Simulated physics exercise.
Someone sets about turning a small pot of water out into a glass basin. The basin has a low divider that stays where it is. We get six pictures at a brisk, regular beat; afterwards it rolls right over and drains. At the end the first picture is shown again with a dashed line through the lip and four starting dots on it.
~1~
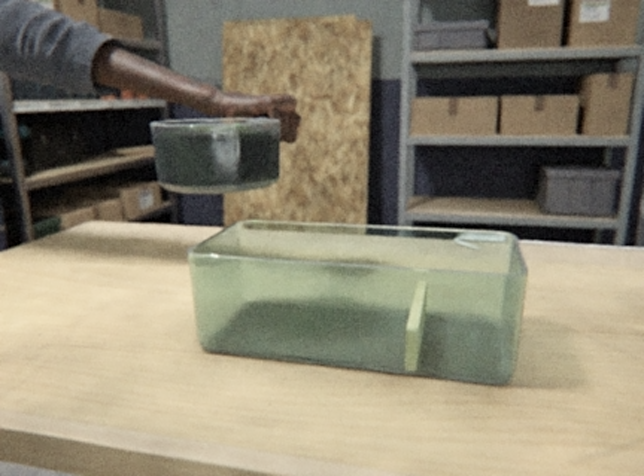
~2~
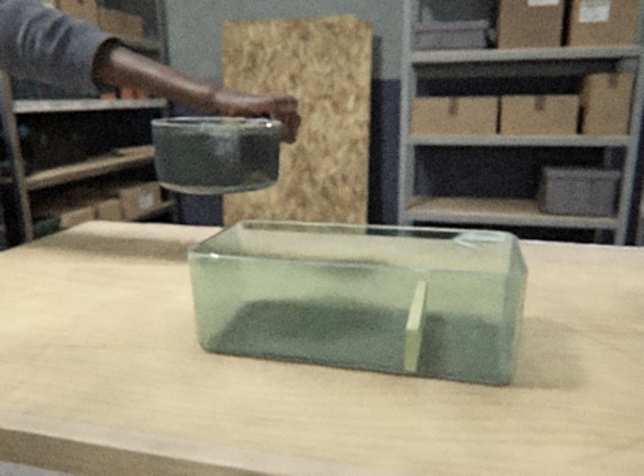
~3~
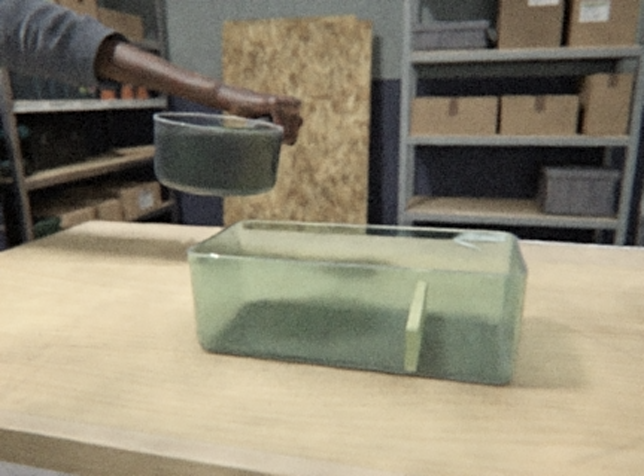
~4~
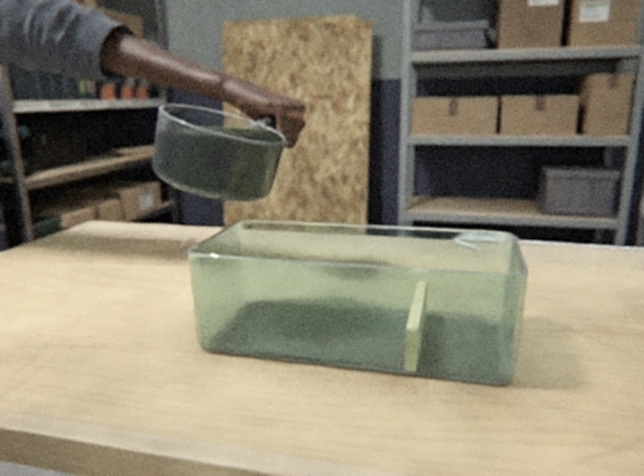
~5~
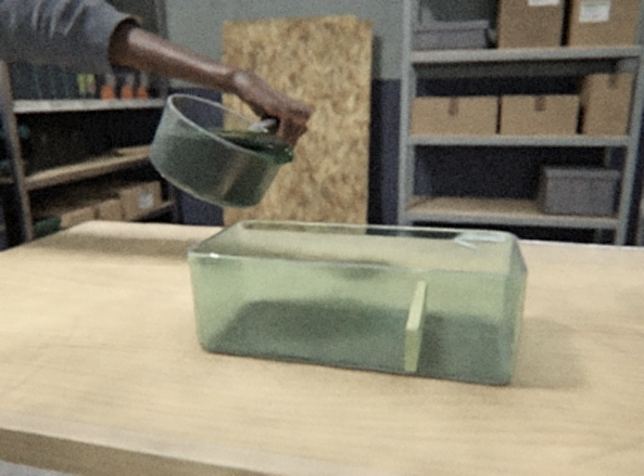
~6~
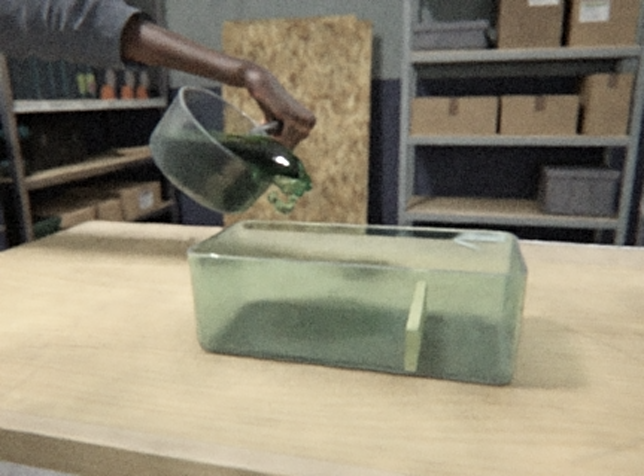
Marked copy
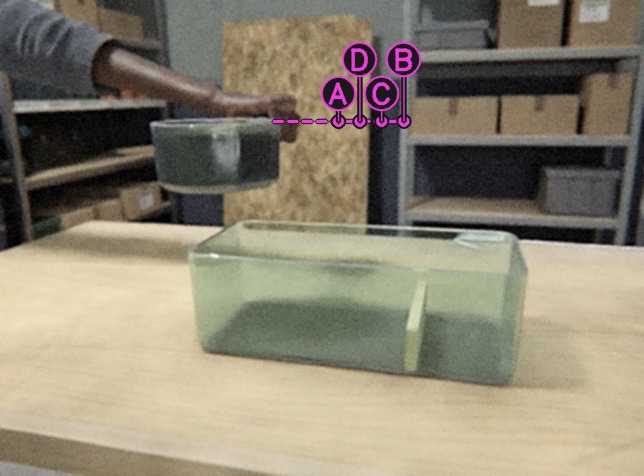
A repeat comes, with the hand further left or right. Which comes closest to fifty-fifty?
C beats the others.
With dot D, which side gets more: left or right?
The left one.
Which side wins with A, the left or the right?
The left one.
In magenta, A at (338, 121); B at (403, 121); C at (381, 121); D at (359, 121).
If A is chosen, about 90 % ends left of the wall and 7 % right of it; 3 % is lost outside.
If B is chosen, about 36 % ends left of the wall and 62 % right of it.
If C is chosen, about 51 % ends left of the wall and 47 % right of it.
If D is chosen, about 70 % ends left of the wall and 26 % right of it; 4 % is lost outside.
